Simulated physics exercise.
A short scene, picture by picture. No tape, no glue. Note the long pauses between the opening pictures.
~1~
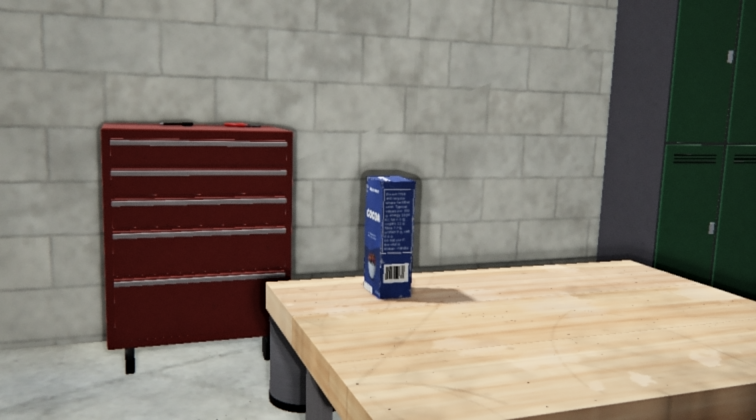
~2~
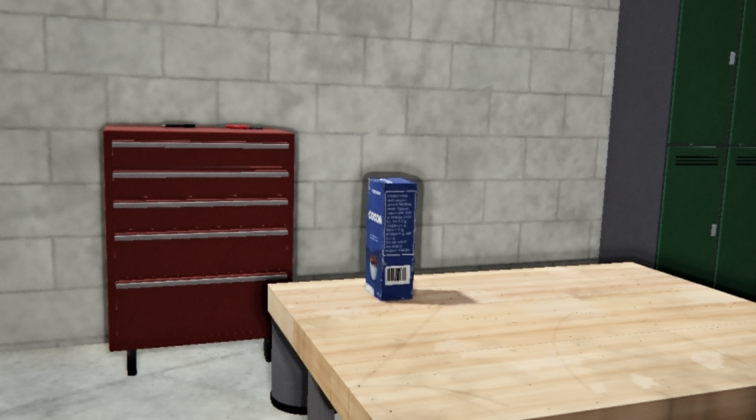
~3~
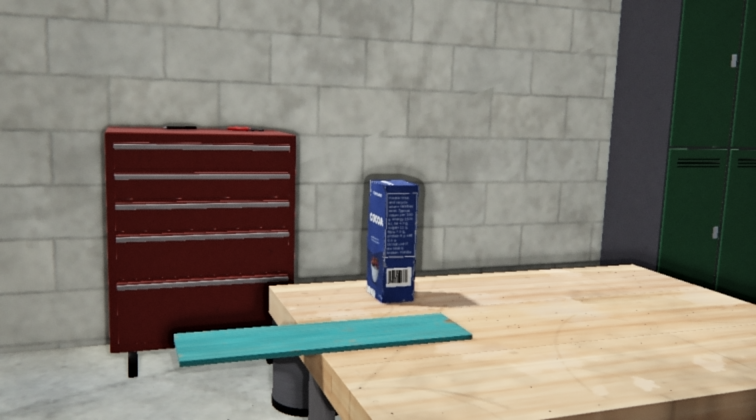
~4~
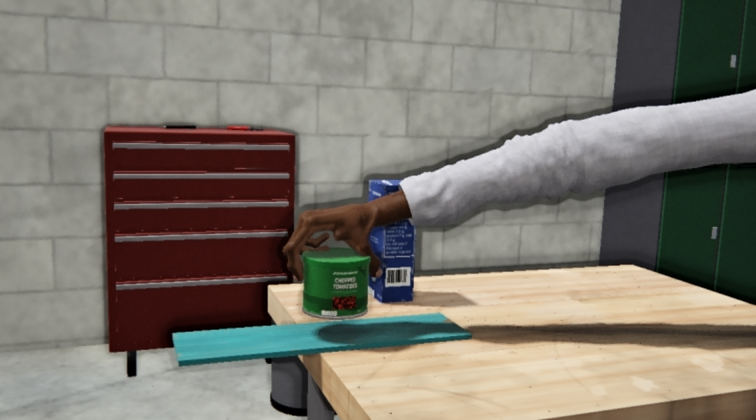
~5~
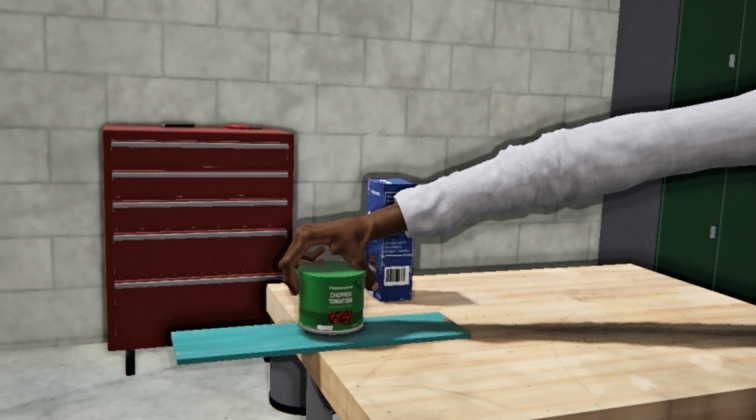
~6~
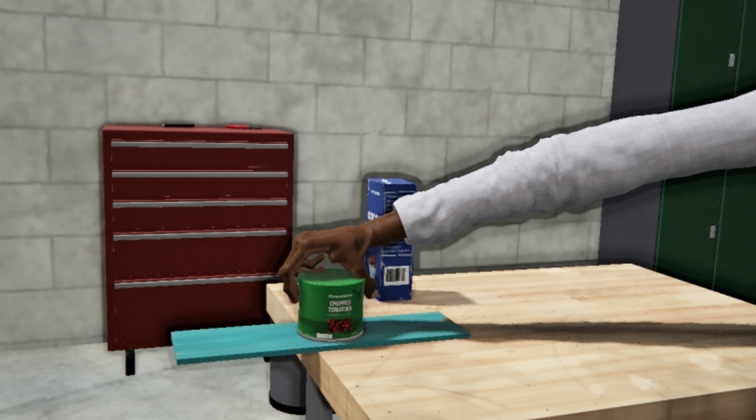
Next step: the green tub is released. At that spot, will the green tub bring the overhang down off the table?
No, the overhang stays.
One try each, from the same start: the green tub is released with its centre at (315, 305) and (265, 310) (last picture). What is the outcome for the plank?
It remains balanced the first time and falls the second time.
Then, 0.50 s after the last picture, nothing has stirred.
Then, 1.30 s after the last picture, green tub resting near (331, 304).
At rest, all 3 in place. Seen from the same camera at the end, green tub near (331, 304). The plank stays on the table.
